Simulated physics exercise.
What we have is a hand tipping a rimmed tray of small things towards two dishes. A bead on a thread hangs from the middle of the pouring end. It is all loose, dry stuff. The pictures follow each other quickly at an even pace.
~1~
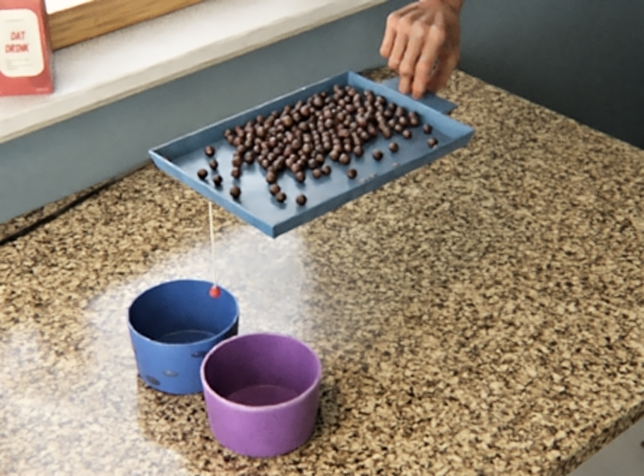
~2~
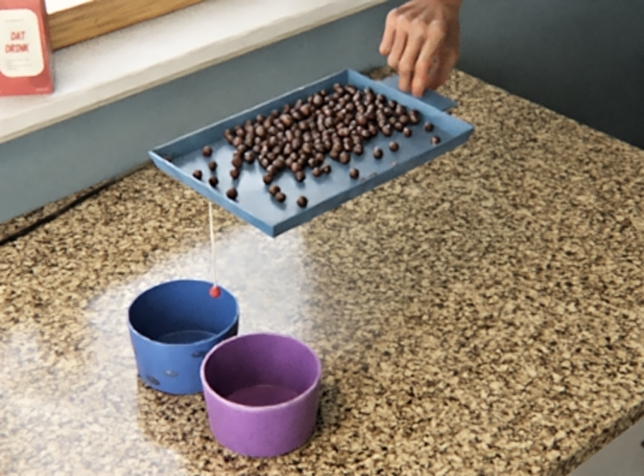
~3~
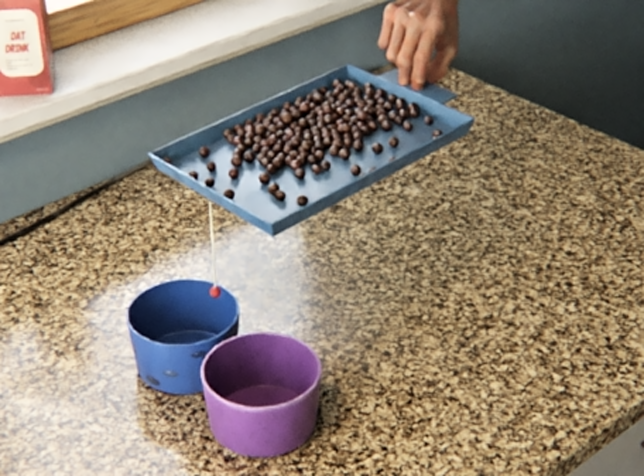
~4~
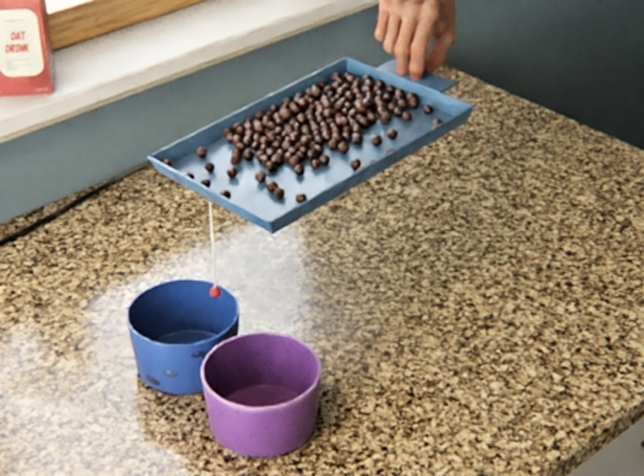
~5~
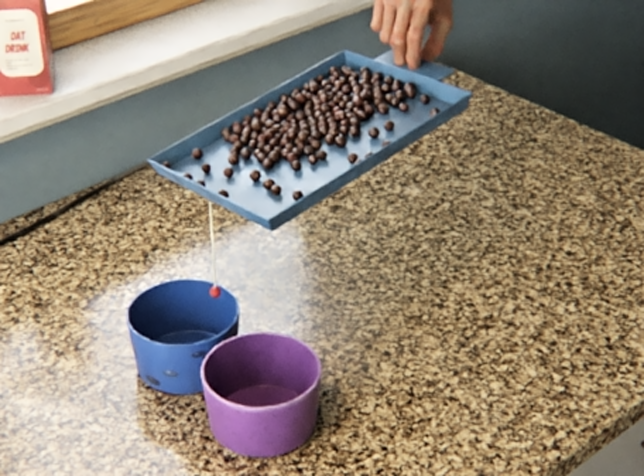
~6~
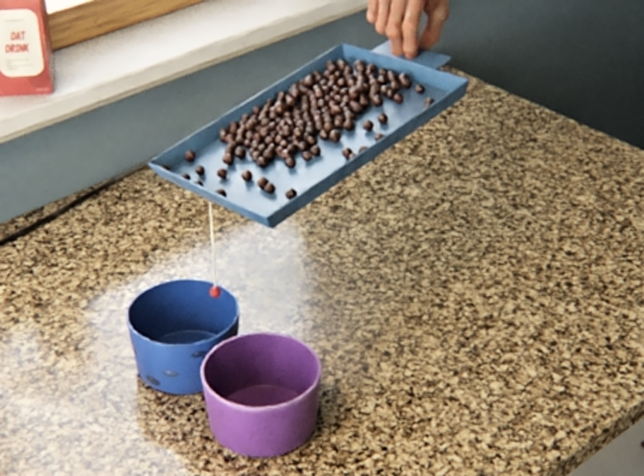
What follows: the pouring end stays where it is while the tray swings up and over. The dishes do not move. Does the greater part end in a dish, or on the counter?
Caught overall: Only the smaller part.
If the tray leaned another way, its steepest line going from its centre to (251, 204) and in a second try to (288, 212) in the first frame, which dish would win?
First the dish on the right, then the right dish.
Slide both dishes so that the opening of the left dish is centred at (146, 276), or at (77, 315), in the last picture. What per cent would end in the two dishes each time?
Near 90 % and 0 %.
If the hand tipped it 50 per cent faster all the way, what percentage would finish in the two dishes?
Roughly 20 in a hundred.
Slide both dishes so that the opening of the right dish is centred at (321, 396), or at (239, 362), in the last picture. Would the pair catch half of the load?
At the first place under half, at the second the smaller part.
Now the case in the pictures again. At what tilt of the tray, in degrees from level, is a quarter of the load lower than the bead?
Near 65 degrees.
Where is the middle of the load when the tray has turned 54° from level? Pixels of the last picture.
Roughly at (193, 153).
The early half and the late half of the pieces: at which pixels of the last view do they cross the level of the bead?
At about (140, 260), then at (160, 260).
Soon, tray tipped steeply; most on the tray; a stray few in the left dish; a small part outside both; a small part in the air.
A while on, tray tipped right over; a stray few on the tray; a small part in the left dish; most outside both; a stray few in the air.
Towards the end, tray tipped past a quarter turn; about a quarter in the left dish; most outside both.
Finally, tray tipped past a quarter turn; none in the right dish; about a quarter in the left dish; most outside both.
